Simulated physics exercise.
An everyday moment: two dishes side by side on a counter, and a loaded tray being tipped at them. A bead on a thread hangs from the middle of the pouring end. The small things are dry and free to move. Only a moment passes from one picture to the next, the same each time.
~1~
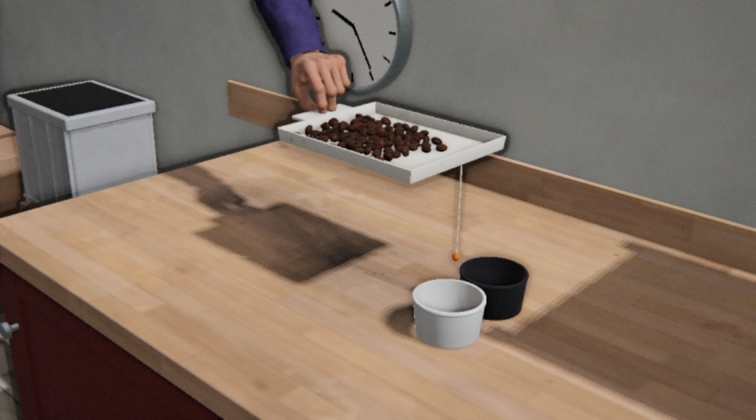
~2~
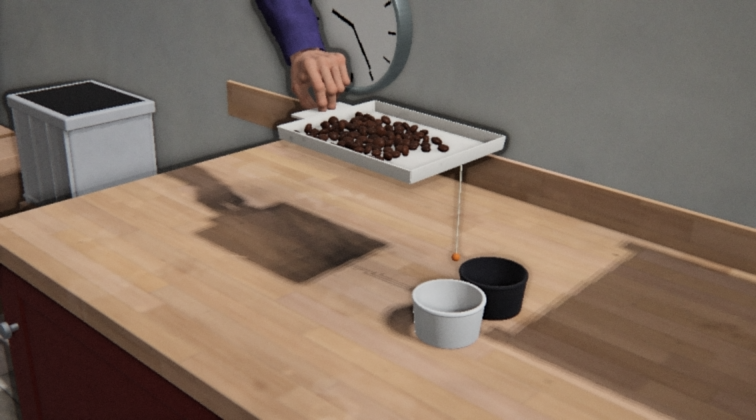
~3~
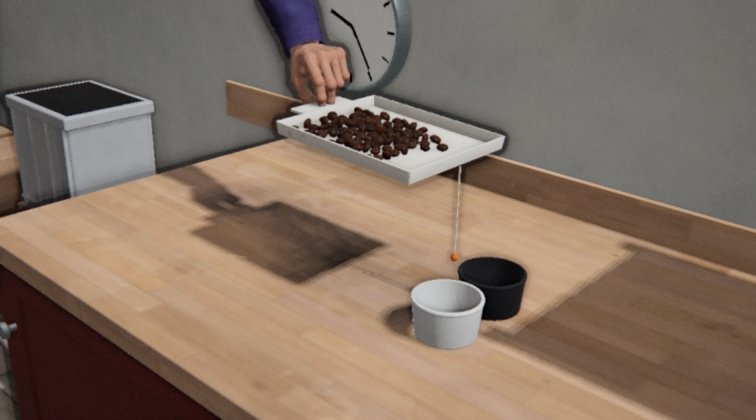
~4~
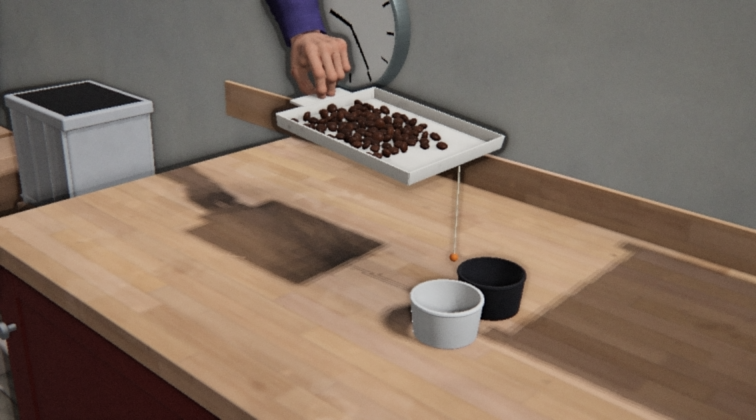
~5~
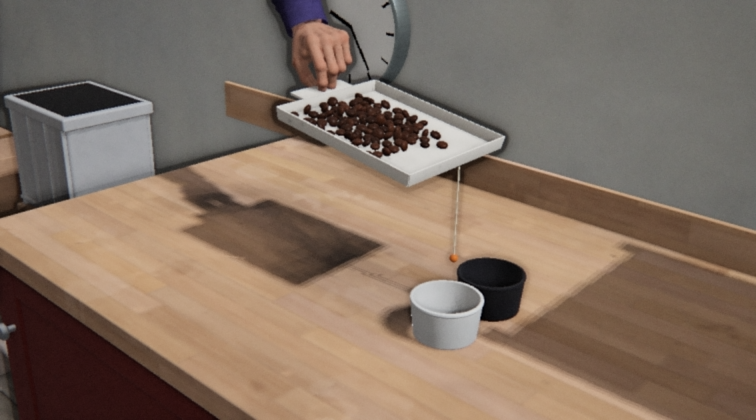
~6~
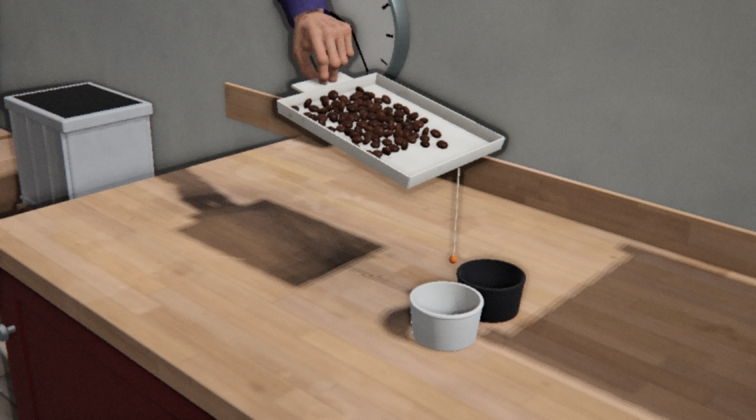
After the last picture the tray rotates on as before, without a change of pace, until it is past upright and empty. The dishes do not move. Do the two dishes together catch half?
The two hold over half of the load.
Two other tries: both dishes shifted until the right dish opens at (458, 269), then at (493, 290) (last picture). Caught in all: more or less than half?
One: Not half. Two: Over half.
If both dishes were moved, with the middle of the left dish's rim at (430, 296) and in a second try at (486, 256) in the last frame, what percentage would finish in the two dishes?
In turn 40 and 0 in a hundred.
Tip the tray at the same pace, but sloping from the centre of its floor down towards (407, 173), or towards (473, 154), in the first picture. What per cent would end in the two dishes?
First some 40, then 40 per cent.
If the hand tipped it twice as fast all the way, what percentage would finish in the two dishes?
Some 60 per cent.
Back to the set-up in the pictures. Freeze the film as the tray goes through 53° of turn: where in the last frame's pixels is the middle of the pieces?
Close to (424, 133).
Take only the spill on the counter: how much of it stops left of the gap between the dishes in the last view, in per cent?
Near 20 %.
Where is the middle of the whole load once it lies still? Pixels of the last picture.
At about (454, 328).
Shortly afterwards, tray tipped steeply; all but a few on the tray; only a few in the air.
Next, tray tipped right over; all but a few on the tray; only a few in the left dish; only a few in the right dish; only a few in the air.
Some moments later, tray tipped past a quarter turn; near two thirds in the left dish; a little in the right dish; near a third outside both.
In the end, tray tipped past a quarter turn; near two thirds in the left dish; a little in the right dish; near a third outside both.
